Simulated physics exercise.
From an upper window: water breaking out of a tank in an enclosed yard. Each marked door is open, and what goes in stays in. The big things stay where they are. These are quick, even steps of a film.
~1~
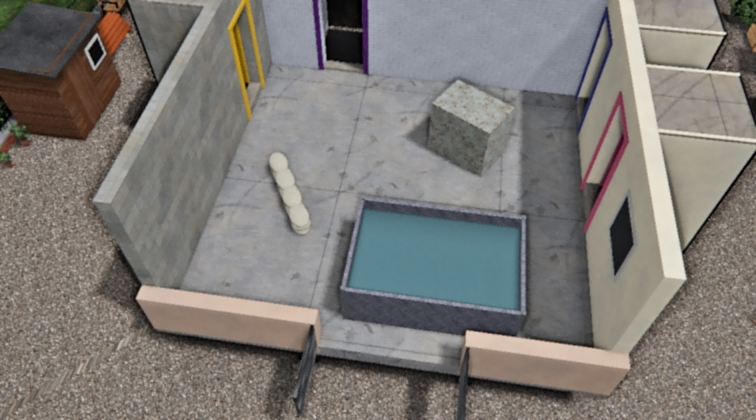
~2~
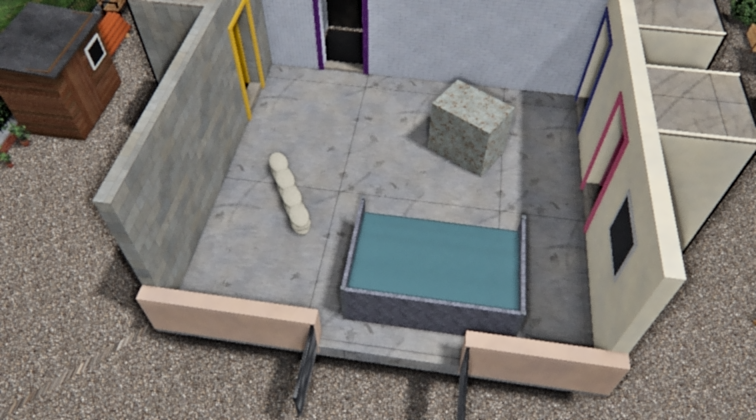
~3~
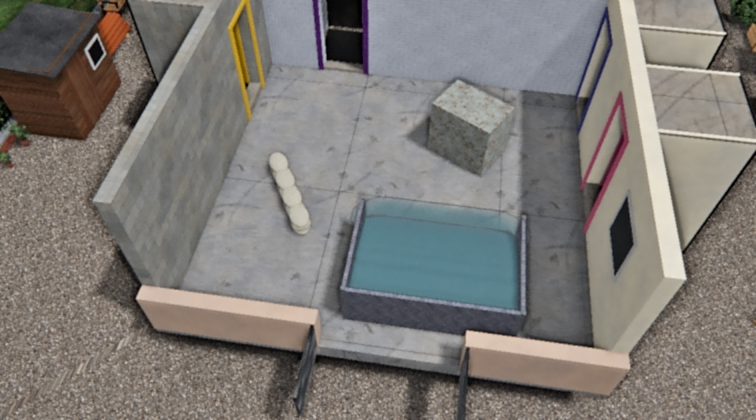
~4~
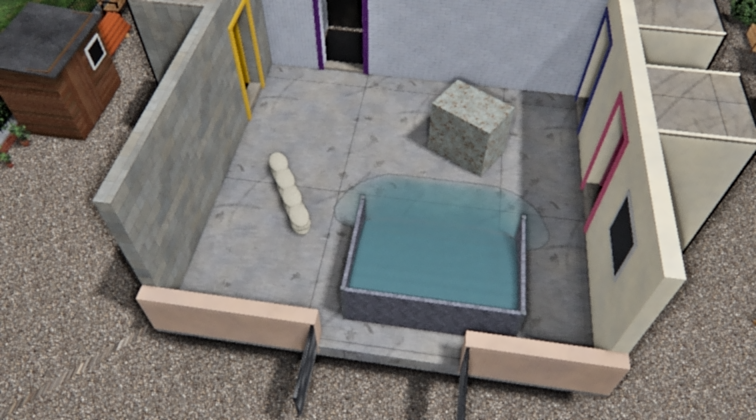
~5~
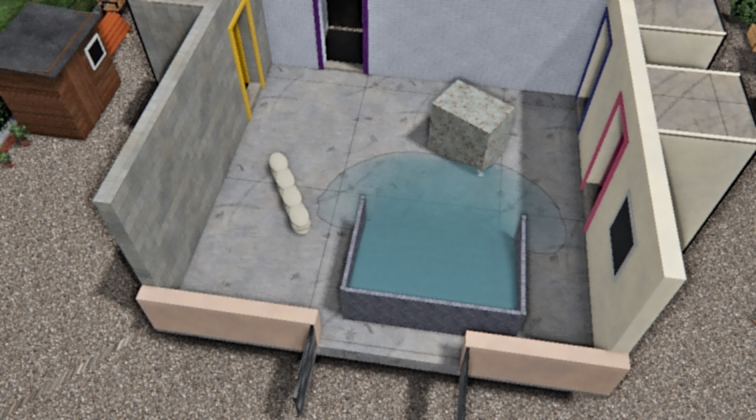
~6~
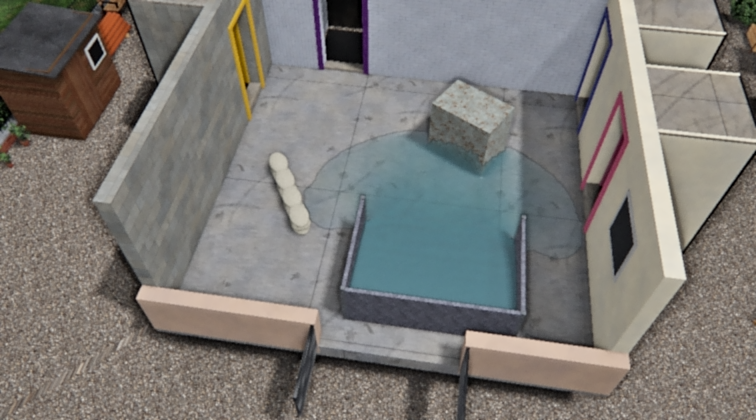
In a walled yard seen from above, the far side of an open tank of water disappeared, and the water poured out through the gap, fanning across the gray floor to the stone block.
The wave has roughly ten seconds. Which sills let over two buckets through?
In the end: The purple door floods; the pink door holds within the limit; the blue door floods; the yellow door floods.
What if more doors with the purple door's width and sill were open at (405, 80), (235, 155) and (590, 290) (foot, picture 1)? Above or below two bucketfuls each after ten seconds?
In that order: Lets more in, is over, stays under.
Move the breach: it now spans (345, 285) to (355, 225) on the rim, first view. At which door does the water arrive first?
First comes the yellow door.
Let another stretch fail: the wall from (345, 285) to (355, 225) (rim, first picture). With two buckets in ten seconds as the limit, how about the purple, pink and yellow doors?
One by one: The purple one lets more in; the pink one lets less in; the yellow one keeps below it.
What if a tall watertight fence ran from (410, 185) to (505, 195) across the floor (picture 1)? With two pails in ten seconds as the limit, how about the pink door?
Then: Pink door goes over.
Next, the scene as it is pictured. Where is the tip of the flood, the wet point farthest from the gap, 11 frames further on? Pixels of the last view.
Around (273, 65).
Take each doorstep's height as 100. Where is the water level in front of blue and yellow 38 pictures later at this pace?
In turn 70 and 100 per cent.
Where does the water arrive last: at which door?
It is the door marked yellow.
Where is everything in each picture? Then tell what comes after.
The first picture shows the open tank at (437, 255) is whole and still.
In the second picture, the front is at a hidden place, out from the gap on the open tank's far side.
In the third picture, water pours out on the open tank's far side and has run to a hidden place.
In the fourth picture, the front is at (340, 207), out from the gap on the open tank's far side.
In the fifth picture, water pours out on the open tank's far side and has run to (547, 199).
In the sixth picture, the front is at (399, 134), out from the gap on the open tank's far side.
A moment on, water covers 50 % of the floor; the purple door not reached, the pink door wet at the sill, nothing in, the blue door wet at the sill, nothing in, the yellow door not reached.
Next, water covers 60 % of the floor; the purple door over two buckets in, the pink door wet at the sill, nothing in, the blue door under two buckets in, the yellow door not reached.
Then, water covers 70 % of the floor; the purple door far over two buckets in, the pink door wet at the sill, nothing in, the blue door over two buckets in, the yellow door over two buckets in.
Later, water covers 90 % of the floor; the purple door far over two buckets in, the pink door wet at the sill, nothing in, the blue door over two buckets in, the yellow door over two buckets in.
In the end, water covers 95 % of the floor; the purple door far over two buckets in, the pink door wet at the sill, nothing in, the blue door over two buckets in, the yellow door over two buckets in.
